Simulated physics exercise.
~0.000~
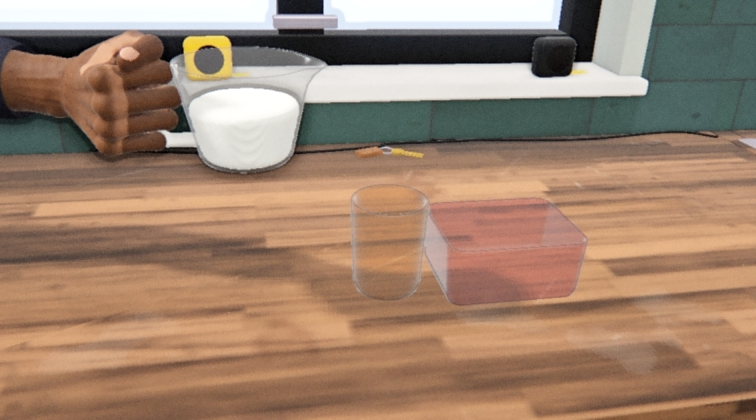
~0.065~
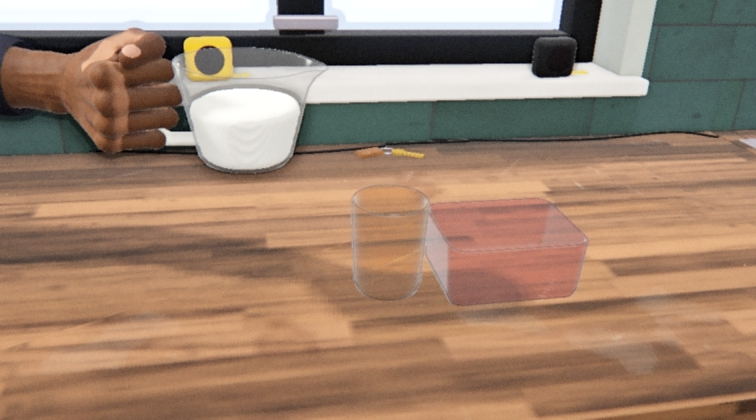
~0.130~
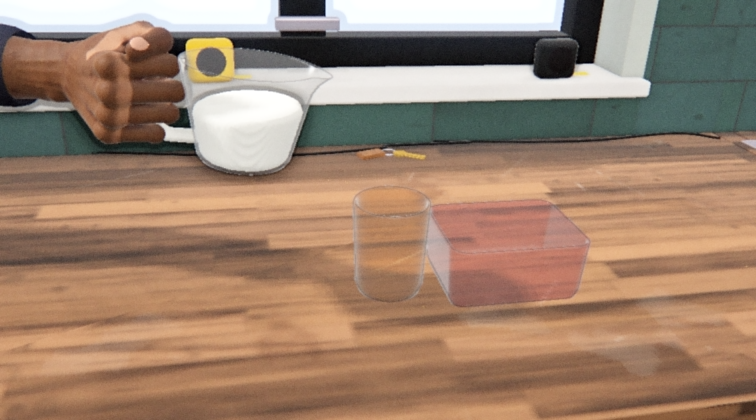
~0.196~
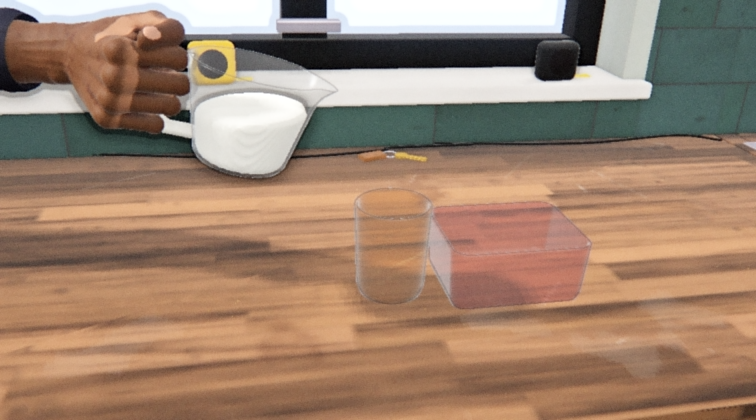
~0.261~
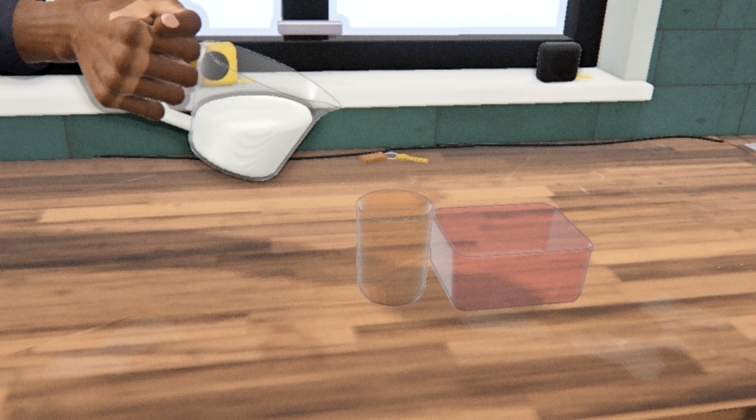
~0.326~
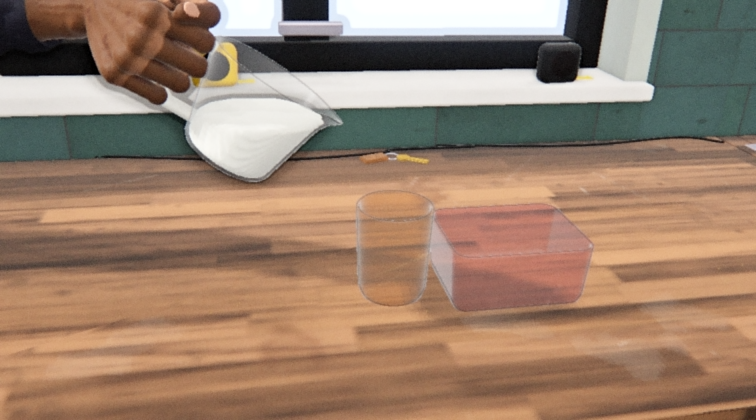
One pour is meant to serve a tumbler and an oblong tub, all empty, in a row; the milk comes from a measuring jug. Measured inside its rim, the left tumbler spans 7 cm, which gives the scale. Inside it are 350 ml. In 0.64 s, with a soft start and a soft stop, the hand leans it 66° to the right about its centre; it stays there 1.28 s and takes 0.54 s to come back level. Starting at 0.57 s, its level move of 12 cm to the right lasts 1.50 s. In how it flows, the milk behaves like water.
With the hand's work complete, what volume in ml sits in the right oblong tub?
I would say about 15 ml.
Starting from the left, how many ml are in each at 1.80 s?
About 240 ml left, 10 ml right.
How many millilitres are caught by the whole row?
Roughly 260 ml altogether.
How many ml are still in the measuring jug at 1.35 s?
Some 70 ml are still held at that time.
After 0.92 s the tilt is 66° and from the left they hold 160 ml, 0 ml, the measuring jug 120 ml, and 50 ml is on the counter.
After 1.35 s the tilt is 66° and from the left they hold 225 ml, 0 ml, the measuring jug 70 ml, and 50 ml is on the counter.
After 1.80 s the tilt is 66° and from the left they hold 240 ml, 5 ml, the measuring jug 50 ml, and 50 ml is on the counter.
After 2.30 s the tilt is 14° and from the left they hold 240 ml, 15 ml, the measuring jug 45 ml, and 55 ml is on the counter.
In the end from the left they hold 240 ml, 15 ml, the measuring jug 45 ml, and 55 ml is on the counter.
